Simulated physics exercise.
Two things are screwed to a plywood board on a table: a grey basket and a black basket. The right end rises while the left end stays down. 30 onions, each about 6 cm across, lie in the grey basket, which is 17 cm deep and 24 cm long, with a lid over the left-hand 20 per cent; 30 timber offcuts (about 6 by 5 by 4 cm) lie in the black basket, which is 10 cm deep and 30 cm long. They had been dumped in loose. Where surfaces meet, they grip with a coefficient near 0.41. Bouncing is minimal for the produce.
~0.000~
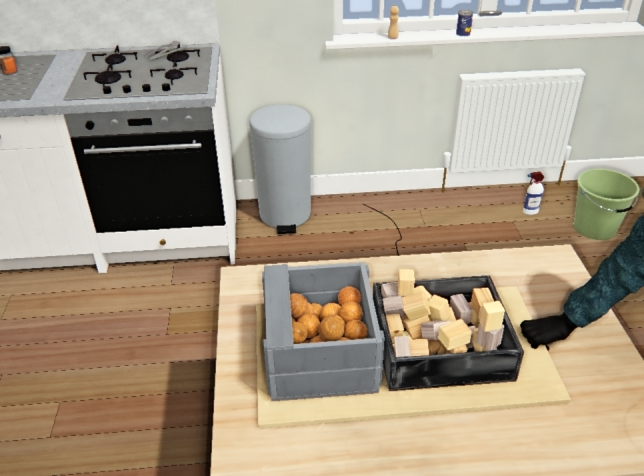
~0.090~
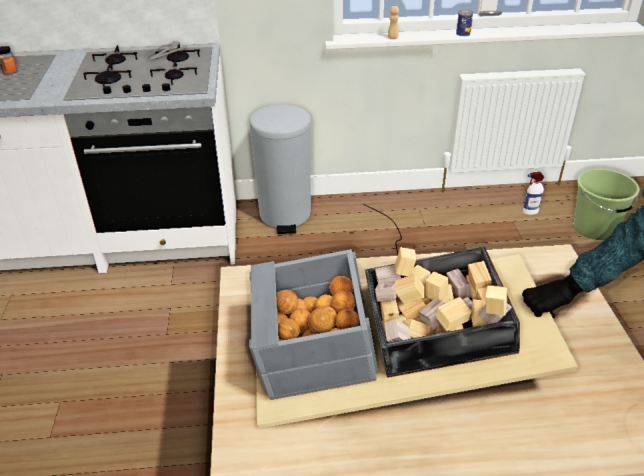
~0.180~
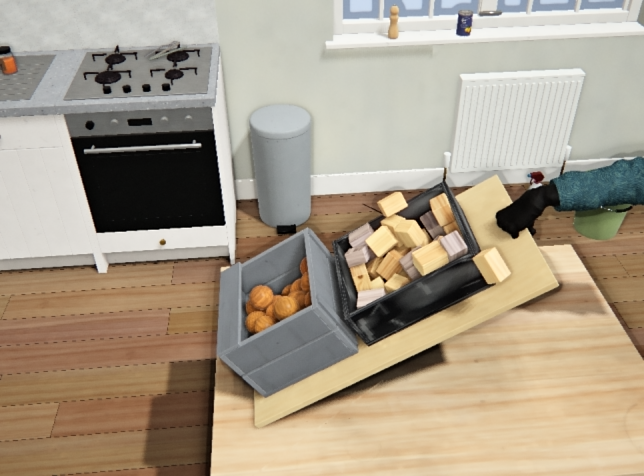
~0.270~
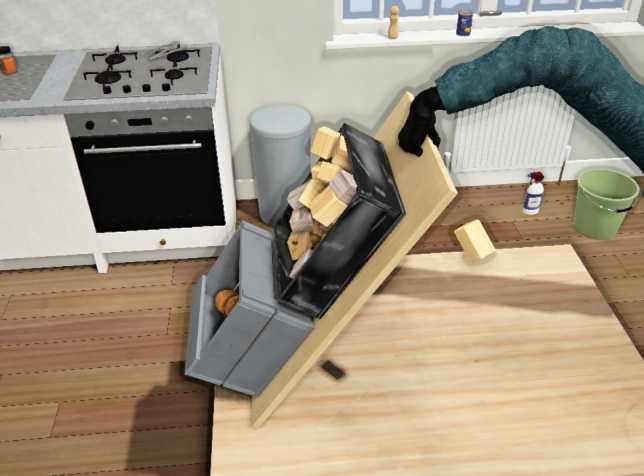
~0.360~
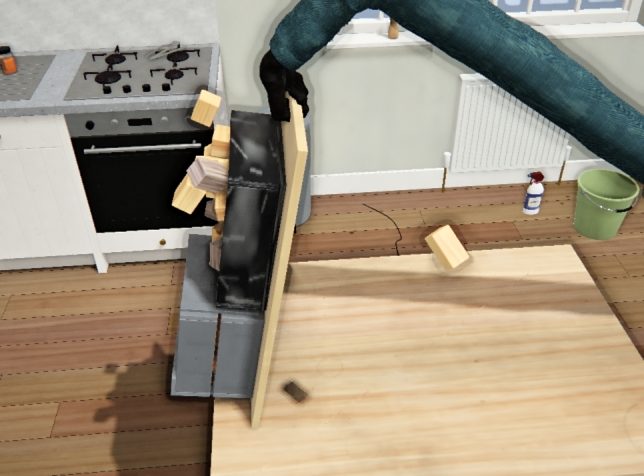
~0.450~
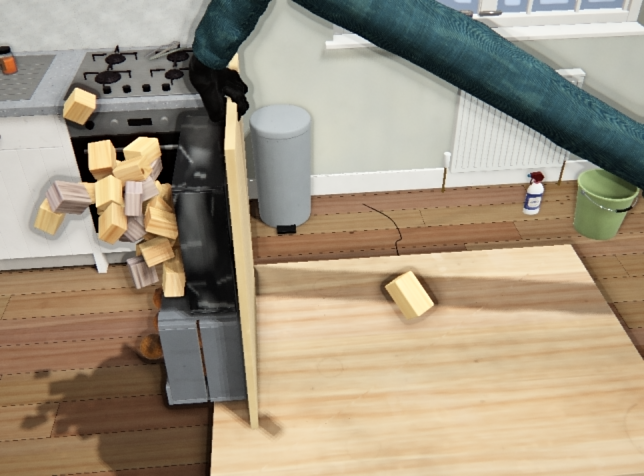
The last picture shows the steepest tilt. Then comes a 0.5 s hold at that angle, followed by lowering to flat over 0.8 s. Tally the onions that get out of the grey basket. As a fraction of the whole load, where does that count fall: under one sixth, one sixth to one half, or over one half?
Losses: One in six to half.
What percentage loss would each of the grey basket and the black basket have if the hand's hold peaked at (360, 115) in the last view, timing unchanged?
In that case grey basket sheds 10 percent of its load and black basket sheds 80 percent.
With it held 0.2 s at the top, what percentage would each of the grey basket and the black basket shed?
Grey basket 40%, black basket 100%.
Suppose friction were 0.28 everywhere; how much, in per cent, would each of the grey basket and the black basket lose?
In that case grey basket 30, black basket 100 per cent.
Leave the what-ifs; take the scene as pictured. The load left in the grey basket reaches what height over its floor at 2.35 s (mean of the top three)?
Height: Roughly 12 cm.
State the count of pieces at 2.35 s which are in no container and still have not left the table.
About 0.
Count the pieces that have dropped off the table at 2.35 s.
Piece count: Some 40.
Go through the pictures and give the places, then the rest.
In the first picture (each is followed by its nearest rim corner in this view), grey basket, (273, 348); black basket, (396, 360); 0° from level; none out.
Grey basket, (258, 347); black basket, (387, 345); 9° from level, in the second picture.
Grey basket, (224, 353); black basket, (349, 315); 31° from level; 1 out, the lowest offcut at (492, 266), in the third picture.
Grey basket, (191, 370); black basket, (281, 297); 58° from level; 1 out, the lowest offcut at (474, 241), in the fourth picture.
Grey basket, (176, 390); black basket, (216, 301); 80° from level; 6 out, in the fifth picture.
Grey basket, (173, 398); black basket, (191, 308); 89° from level; 31 out, the lowest onion at (153, 346), in the sixth picture.
After 0.75 s, tilt 89°; grey basket 19 in, 11 out and black basket 0 in, 30 out.
After 1.13 s, tilt 78°; grey basket 19 in, 11 out and black basket 0 in, 30 out.
After 1.67 s, tilt 2°; grey basket 19 in, 11 out and black basket 0 in, 30 out.
When it is over (at 2.35 s), grey basket 19 in, 11 out and black basket 0 in, 30 out. Asked share, 11 of 30, 37 per cent.
